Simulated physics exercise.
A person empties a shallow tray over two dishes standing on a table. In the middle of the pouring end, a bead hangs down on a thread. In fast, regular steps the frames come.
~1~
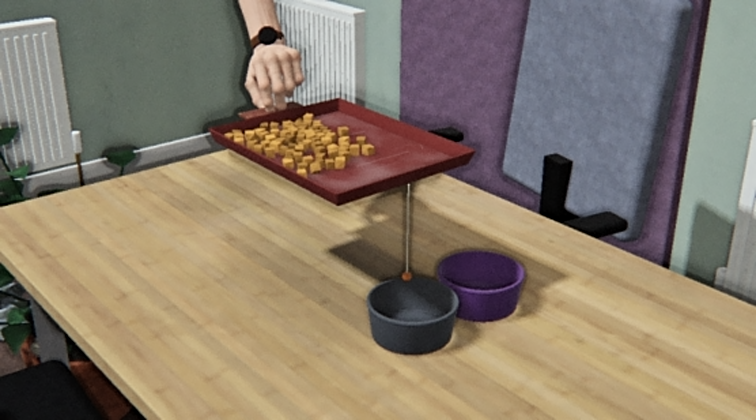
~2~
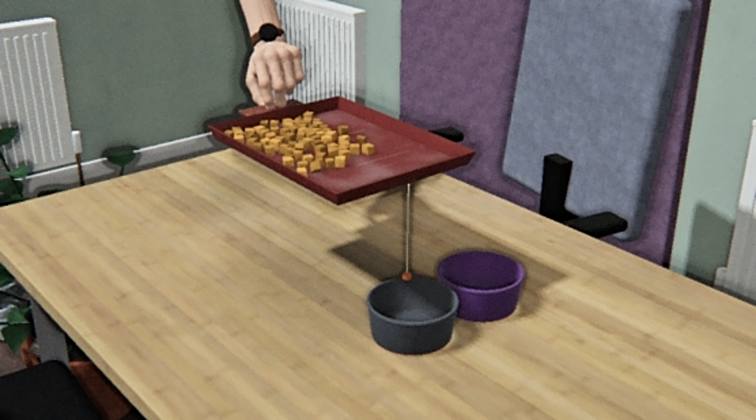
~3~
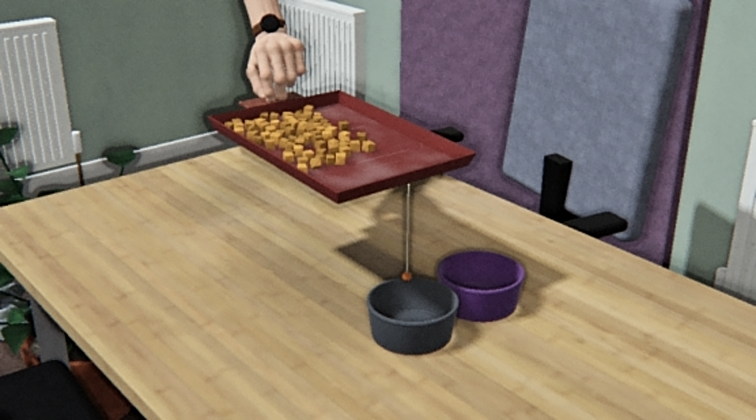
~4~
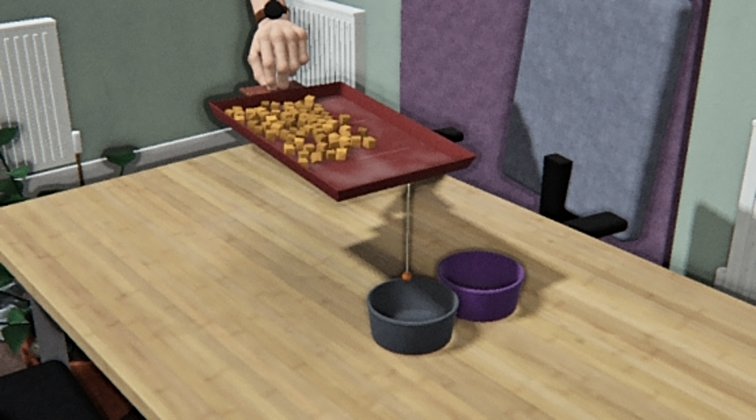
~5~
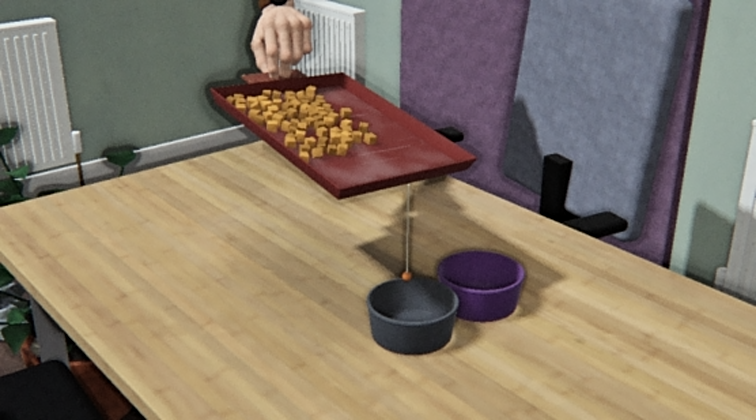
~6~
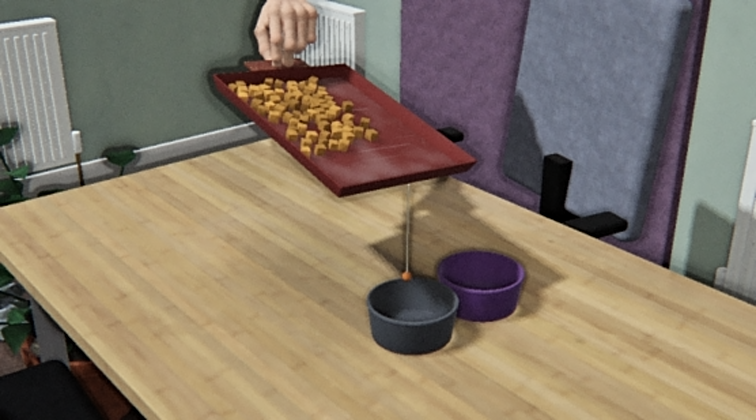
In this clip, a hand holds a dark red tray of small golden-brown cubes above a grey bowl and a purple bowl on a wooden table, then gradually raises its end of the tray, tilting it toward the right.
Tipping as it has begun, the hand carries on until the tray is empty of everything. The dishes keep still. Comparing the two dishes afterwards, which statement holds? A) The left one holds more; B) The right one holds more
B, the right one holds more.
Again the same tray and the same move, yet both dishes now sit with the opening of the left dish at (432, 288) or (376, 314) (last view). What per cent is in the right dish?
40 %, 50 %.
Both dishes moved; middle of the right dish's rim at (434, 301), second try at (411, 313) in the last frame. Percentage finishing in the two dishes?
Some 20 and then some 0 per cent.
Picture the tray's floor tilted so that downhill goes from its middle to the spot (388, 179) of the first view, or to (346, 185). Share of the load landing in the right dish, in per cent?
Somewhere close to 0 % the first time, 0 % the second.
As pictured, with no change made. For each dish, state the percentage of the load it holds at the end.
Left 10 per cent, right 80 per cent.
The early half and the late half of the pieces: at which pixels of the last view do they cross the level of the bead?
About (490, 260), and after that about (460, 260).
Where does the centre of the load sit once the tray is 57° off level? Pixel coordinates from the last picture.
(442, 165).
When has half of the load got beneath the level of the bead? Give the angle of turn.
The angle is roughly 80° at that point.
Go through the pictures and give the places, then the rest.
In the first picture, corners of the pouring end at (338, 191) and (468, 150), level; middle of the load at (301, 139), croutons; left dish at (442, 332); right dish at (510, 300); bead on its thread at (407, 276).
In the second picture, corners of the pouring end at (338, 190) and (469, 150), level; middle of the load at (301, 137).
In the third picture, corners of the pouring end at (339, 189) and (469, 152), tipped barely, lowest at the right corner; middle of the load at (301, 132).
In the fourth picture, corners of the pouring end at (340, 187) and (470, 154), tipped a little, lowest at the right corner; middle of the load at (302, 124).
In the fifth picture, corners of the pouring end at (341, 185) and (470, 156), tipped a little, lowest at the right corner; middle of the load at (303, 115).
In the sixth picture, corners of the pouring end at (342, 183) and (470, 159), tipped clearly, lowest at the right corner; middle of the load at (305, 107); left dish at (442, 332); right dish at (510, 300).
Soon after the last picture, tray tipped steeply; most on the tray; a small part in the air.
A little later, tray tipped right over; about a third on the tray; a stray few in the left dish; about half in the right dish; a small part outside both.
Later still, tray tipped past a quarter turn; a small part in the left dish; most in the right dish; a small part outside both.
At rest, tray tipped past a quarter turn; a small part in the left dish; most in the right dish; a small part outside both.
